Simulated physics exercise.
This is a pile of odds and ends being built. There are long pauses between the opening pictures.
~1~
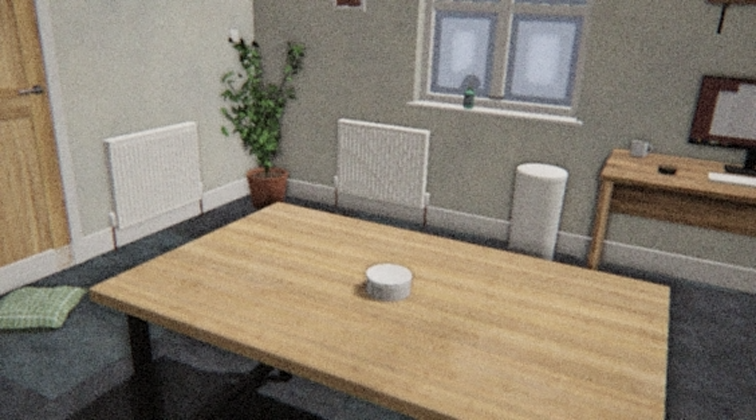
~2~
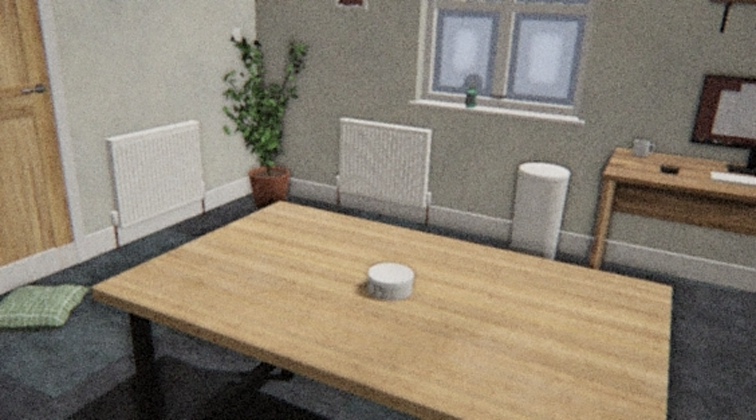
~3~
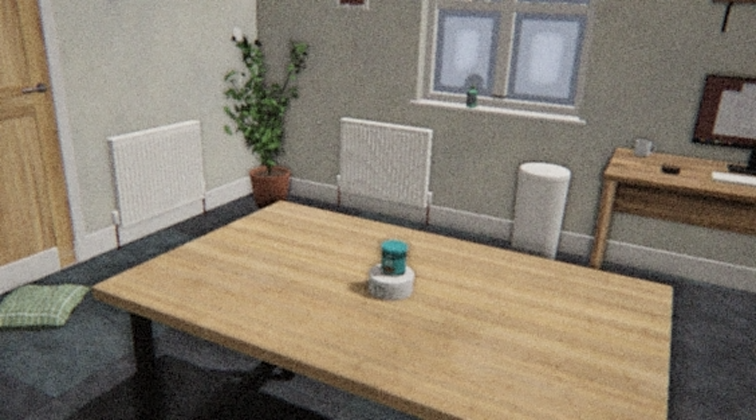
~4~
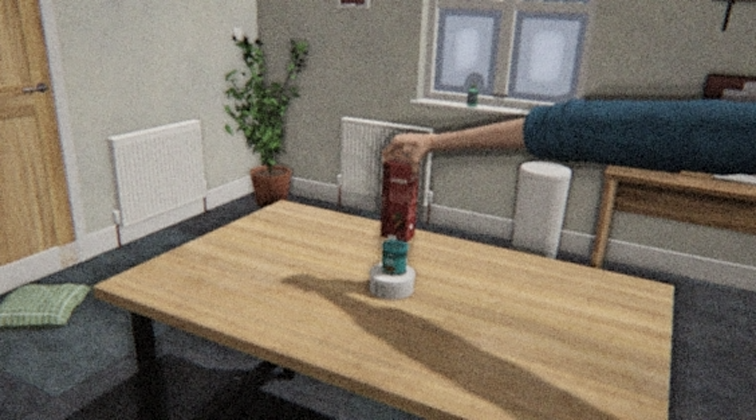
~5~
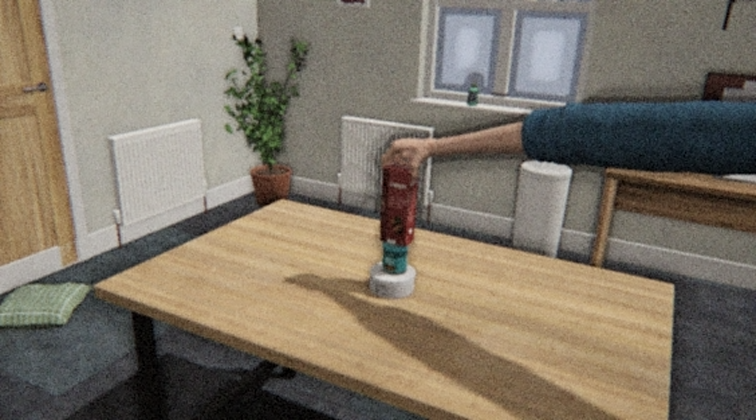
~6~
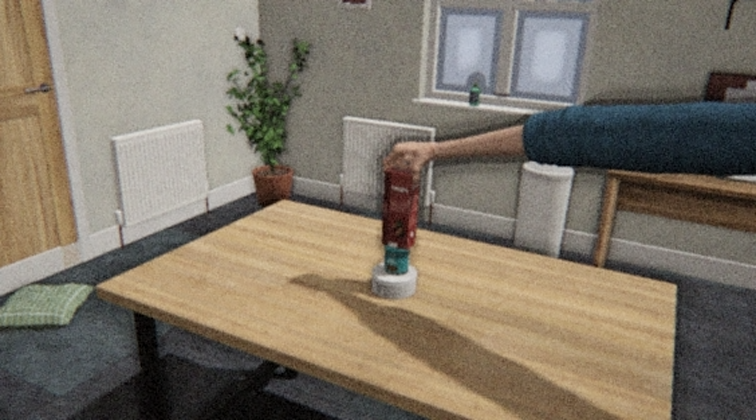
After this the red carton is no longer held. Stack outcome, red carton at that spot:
Stable.
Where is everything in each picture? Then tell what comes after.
In the first picture, the last thing is not in view yet.
In the second picture, the last thing is not in view yet.
In the third picture, the last thing is not in view yet; turquoise tin (394, 258).
The fourth picture shows coming down; red carton (399, 200); turquoise tin (395, 257).
The fifth picture shows coming down; red carton (399, 205); turquoise tin (395, 257).
The sixth picture shows in place under the hand; red carton (400, 208); turquoise tin (397, 257).
Then, 0.20 s later than the last frame, all is still.
Then, 0.50 s later than the last frame, red carton resting near (400, 208).
When it is over, all 3 as before. End places, in pixels of the last picture, red carton near (400, 208). The pile holds.
